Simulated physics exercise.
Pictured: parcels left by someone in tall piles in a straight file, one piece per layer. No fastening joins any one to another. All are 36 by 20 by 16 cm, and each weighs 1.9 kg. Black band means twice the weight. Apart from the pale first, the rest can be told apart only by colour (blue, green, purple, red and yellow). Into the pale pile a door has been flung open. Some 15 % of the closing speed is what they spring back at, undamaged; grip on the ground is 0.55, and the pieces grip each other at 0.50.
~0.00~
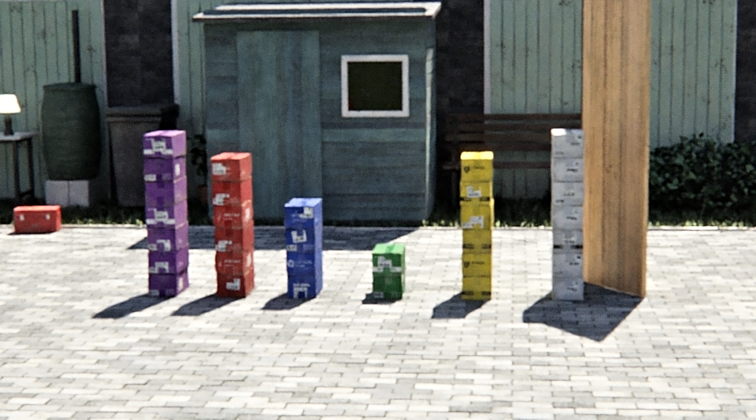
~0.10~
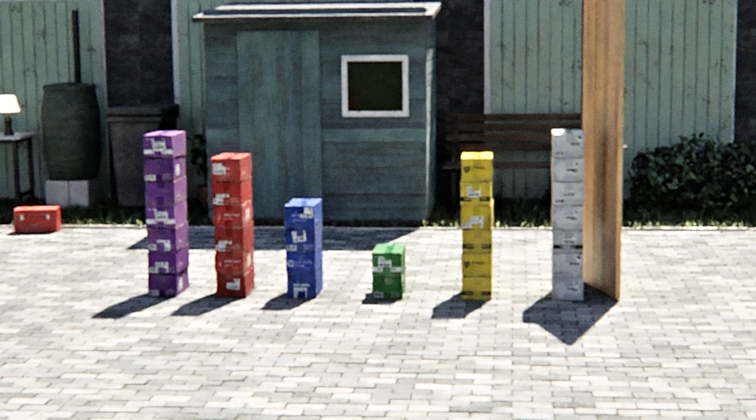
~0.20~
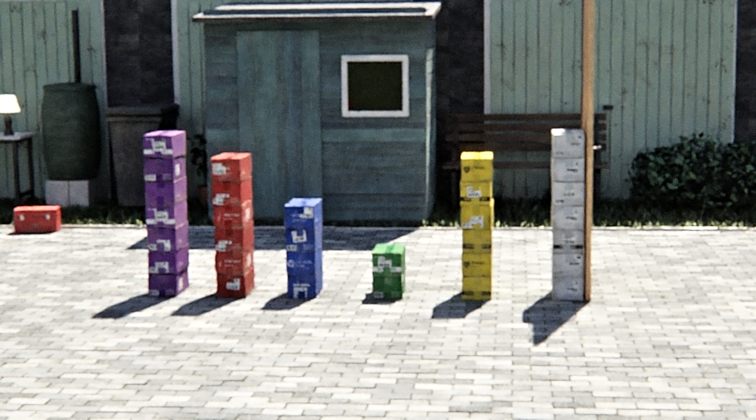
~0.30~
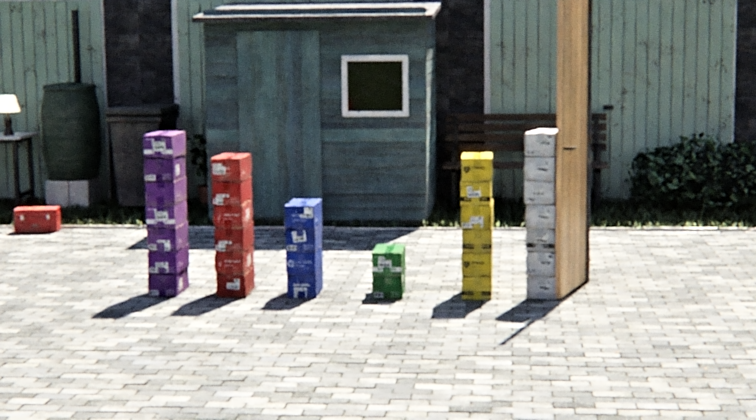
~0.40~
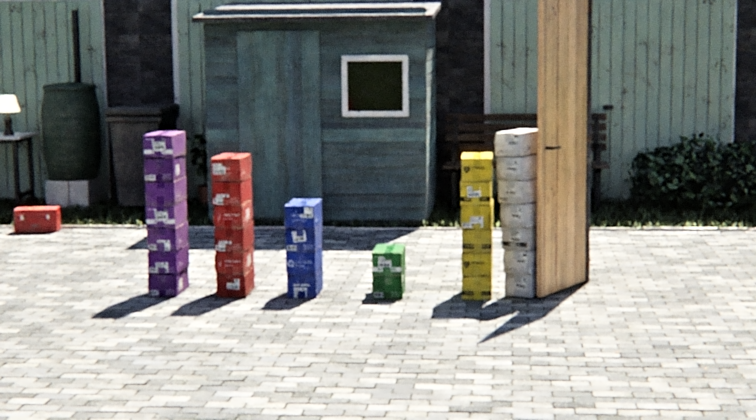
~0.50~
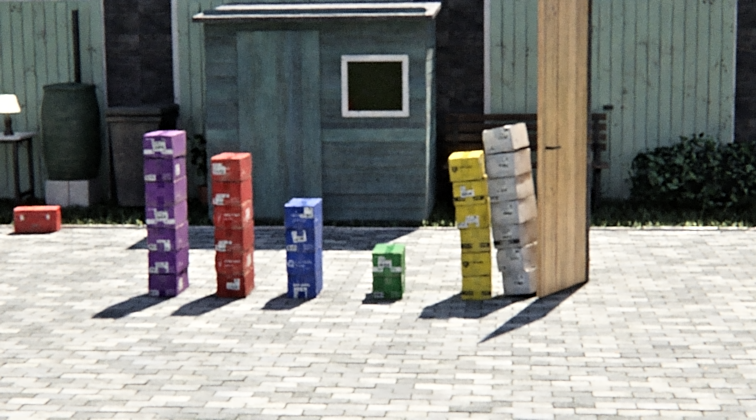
A tall wooden panel swung round into the pale stack of boxes at the right, shoving it left against the yellow stack until both leaned left, while the other coloured stacks stood still.
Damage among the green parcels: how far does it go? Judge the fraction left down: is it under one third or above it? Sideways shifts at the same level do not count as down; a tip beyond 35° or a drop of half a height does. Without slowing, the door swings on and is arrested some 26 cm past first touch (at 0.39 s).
It is under one third.
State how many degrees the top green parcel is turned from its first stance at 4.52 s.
Near 0 degrees from where it started.
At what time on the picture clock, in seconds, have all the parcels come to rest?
Close to 6.0 seconds, I'd say.
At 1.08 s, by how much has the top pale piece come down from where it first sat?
About 40 cm.
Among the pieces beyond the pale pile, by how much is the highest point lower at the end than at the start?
Around 58 centimetres.
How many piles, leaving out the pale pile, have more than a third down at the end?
4.
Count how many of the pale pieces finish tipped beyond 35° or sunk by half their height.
Tally of pale pieces: 7.
After 1.08 s, 7 of the pale pile down; none of the 2 green parcels down (6 of 25 in all colours); top green parcel unmoved; top yellow parcel leaning 49°, 25 cm lower.
After 4.52 s, 7 of the pale pile down; none of the 2 green parcels down (16 of 25 in all colours); top green parcel shifted 6 cm; top yellow parcel on its side.
At rest (6.0 s), 7 of the pale pile down; none of the 2 green parcels down (21 of 25 in all colours); top green parcel shifted 6 cm; top purple parcel upside down. That is 0 per cent. As the last picture would show them, middles, top green parcel near (380, 260).
